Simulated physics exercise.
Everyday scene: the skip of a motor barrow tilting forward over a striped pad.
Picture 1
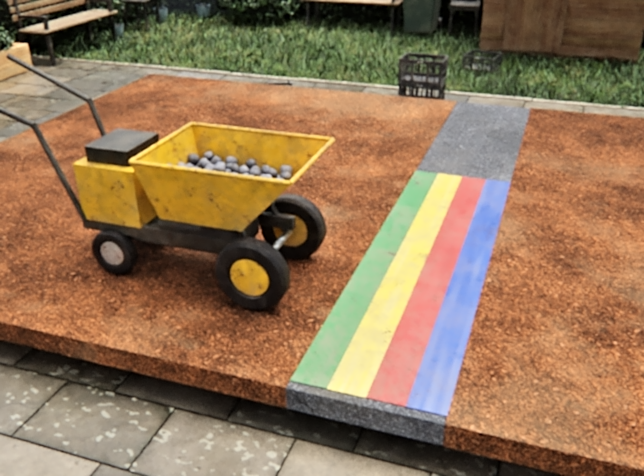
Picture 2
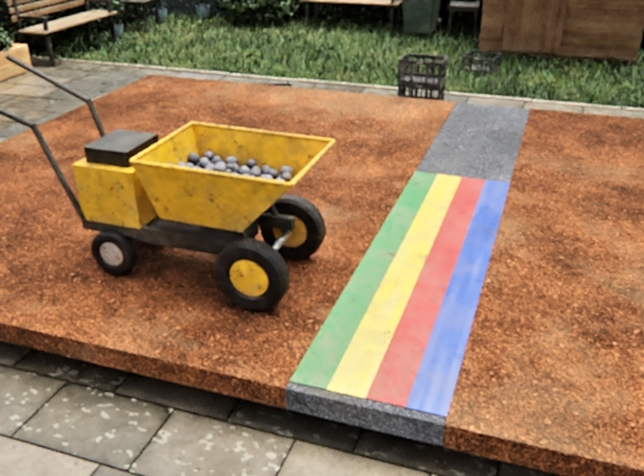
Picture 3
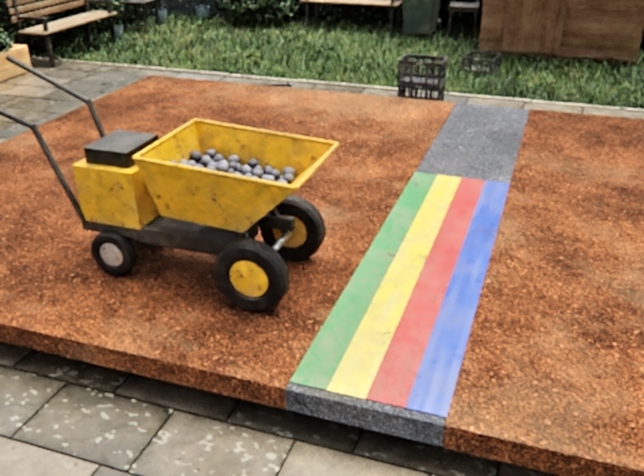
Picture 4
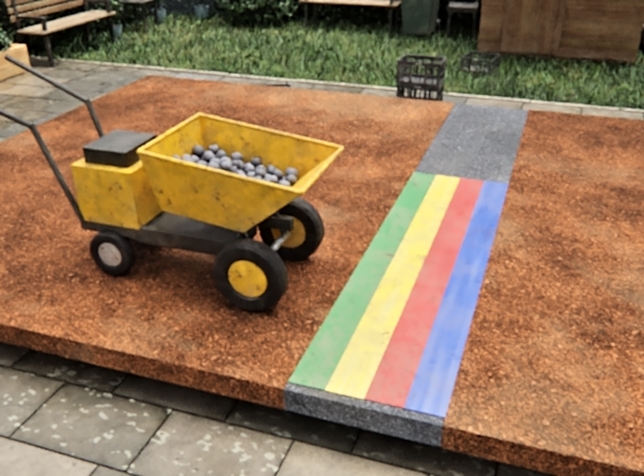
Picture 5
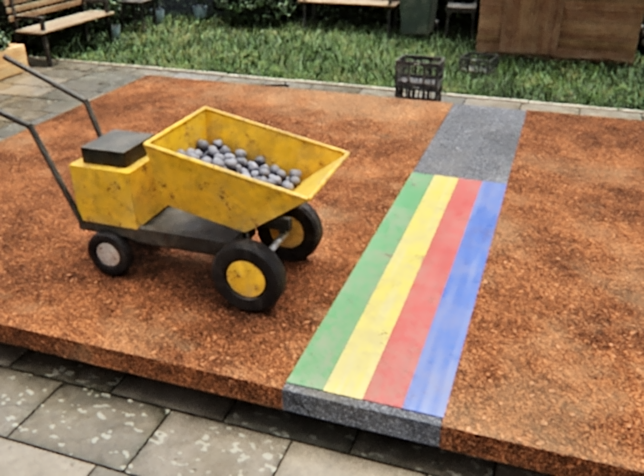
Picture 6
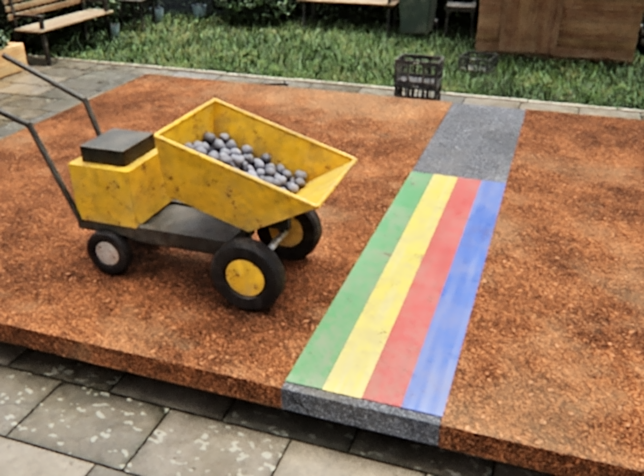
At first, a yellow motor barrow holding round grey cobbles stands with its skip level, left of a pad striped green, yellow, red and blue. The skip then tips forward slightly, its rear rising, and gradually tilts further until it slopes clearly toward the pad, the cobbles still inside.
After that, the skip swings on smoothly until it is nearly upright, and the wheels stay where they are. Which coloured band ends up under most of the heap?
The red one.
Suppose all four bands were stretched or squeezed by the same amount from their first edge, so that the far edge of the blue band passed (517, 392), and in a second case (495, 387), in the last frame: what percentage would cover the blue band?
The first comes to 10 per cent and the second to 10 per cent.
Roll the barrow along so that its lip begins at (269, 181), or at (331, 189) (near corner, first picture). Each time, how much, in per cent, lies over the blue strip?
First try: Some 10 %; second try: 30 %.
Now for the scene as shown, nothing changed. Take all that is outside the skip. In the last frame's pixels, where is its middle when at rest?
Roughly at pixel (432, 303).
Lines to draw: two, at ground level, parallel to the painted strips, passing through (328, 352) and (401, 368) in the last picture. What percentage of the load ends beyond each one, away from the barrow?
80 % and 40 %.
Shortly afterwards, skip tipped steeply; the whole lot in the skip.
Next, skip tipped right over; near half in the skip; near a quarter over the yellow strip; near a quarter over the red strip; a little over the blue strip.
Some moments later, skip tipped right over; near a quarter in the skip; a little over the yellow strip; near a quarter over the red strip; near a quarter over the blue strip; a little off the paint.
In the end, skip tipped right over; near a quarter in the skip; none at all over the green strip; a little over the yellow strip; near a quarter over the red strip; near a quarter over the blue strip; a little off the paint.
